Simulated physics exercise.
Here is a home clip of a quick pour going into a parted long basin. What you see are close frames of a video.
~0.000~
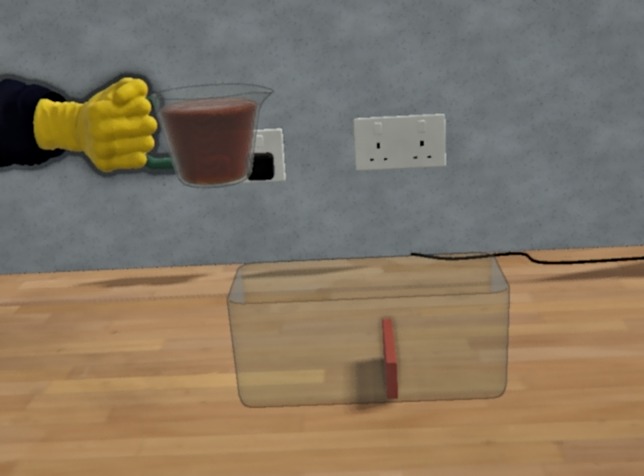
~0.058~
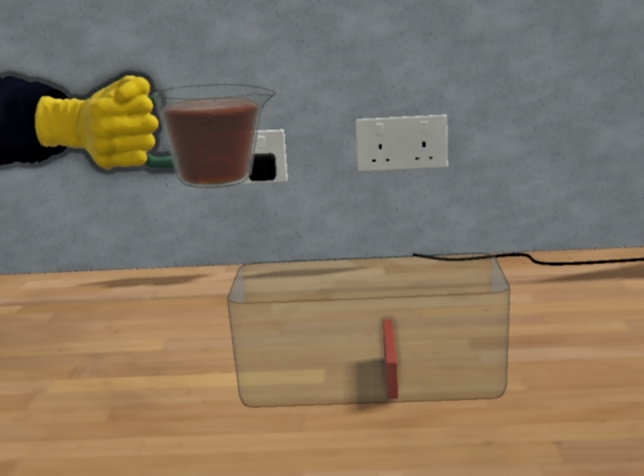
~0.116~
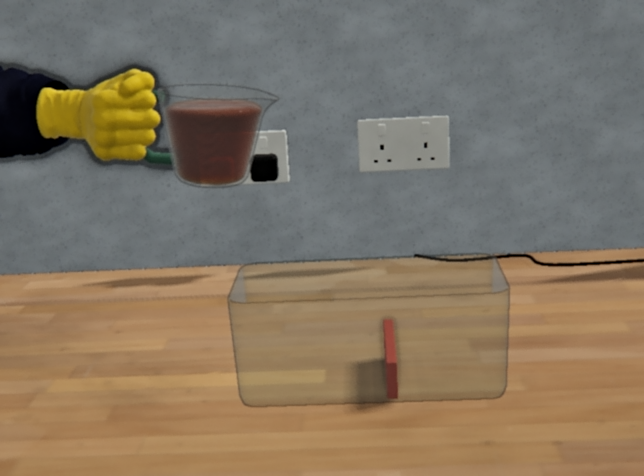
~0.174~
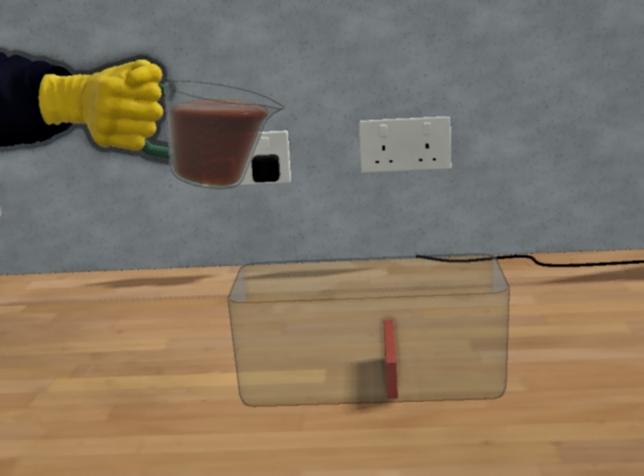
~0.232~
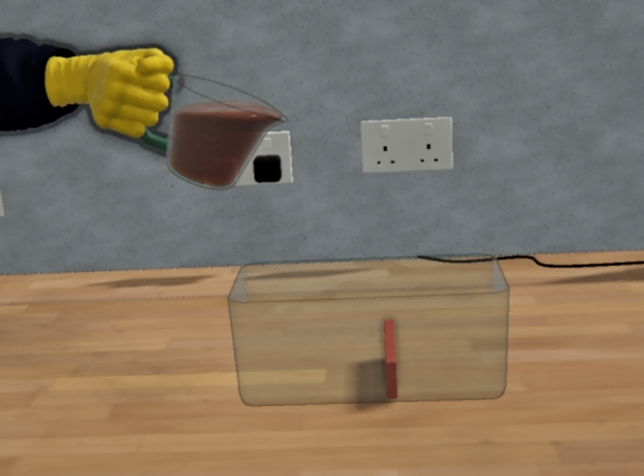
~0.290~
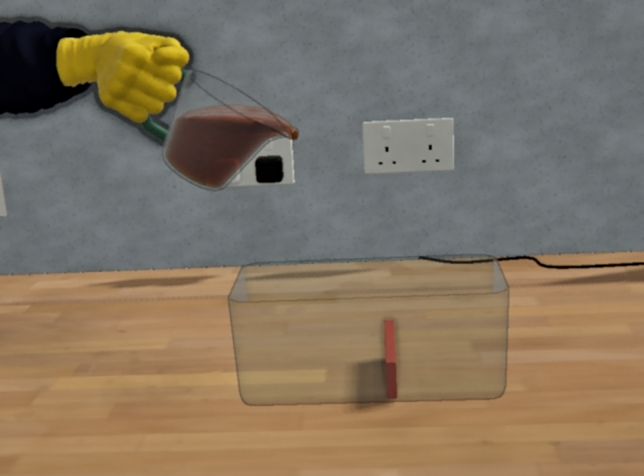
On a wooden counter by a grey wall, a yellow-gloved hand held a clear jug of reddish-brown liquid above and left of a see-through basin, then tilted it rightward until liquid reached the spout.
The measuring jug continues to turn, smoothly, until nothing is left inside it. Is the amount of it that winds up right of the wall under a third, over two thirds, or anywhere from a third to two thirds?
Seems the share right of the wall never gets to a third.
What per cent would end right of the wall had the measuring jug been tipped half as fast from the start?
Roughly 5 in a hundred.
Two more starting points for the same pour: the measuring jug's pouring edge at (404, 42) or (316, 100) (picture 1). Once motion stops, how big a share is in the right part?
70 and 30 in a hundred.
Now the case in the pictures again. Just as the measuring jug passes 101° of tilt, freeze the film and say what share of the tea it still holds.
About 30 per cent.
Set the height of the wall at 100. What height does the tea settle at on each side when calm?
Levels: Left around 50 per cent, right around 0 per cent.
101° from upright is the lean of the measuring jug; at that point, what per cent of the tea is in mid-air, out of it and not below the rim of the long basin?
Airborne share: Approx. 35 %.
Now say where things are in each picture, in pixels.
The first frame shows tilt 0°; pouring edge (274, 90); surface from (161, 108) to (259, 102); the long basin's rim runs from (234, 284) to (501, 273); the wall's top is at (389, 341).
The second frame shows tilt 2°; pouring edge (276, 92); surface from (163, 107) to (260, 103).
The third frame shows tilt 6°; pouring edge (280, 98); surface from (166, 105) to (264, 106).
The fourth frame shows tilt 13°; pouring edge (285, 107); surface from (172, 106) to (270, 108).
The fifth frame shows tilt 23°; pouring edge (289, 120); surface from (175, 111) to (282, 115).
The sixth frame shows tilt 35°; pouring edge (291, 136); surface from (175, 119) to (284, 125); 4 per cent is over the edge.
A moment on, the measuring jug is tipped right over and 28 per cent is still to pour, 37 is left of the wall and 0 right of it.
Next, the measuring jug is tipped right over and 1 per cent is still to pour, 91 is left of the wall and 2 right of it.
Then the measuring jug is tipped right over and 0 per cent is still to pour, 91 is left of the wall and 5 right of it.
Later the measuring jug is tipped right over and 0 per cent is still to pour, 91 is left of the wall and 6 right of it.
In the end 91 per cent lies left of the wall, 6 right of it and 3 outside.
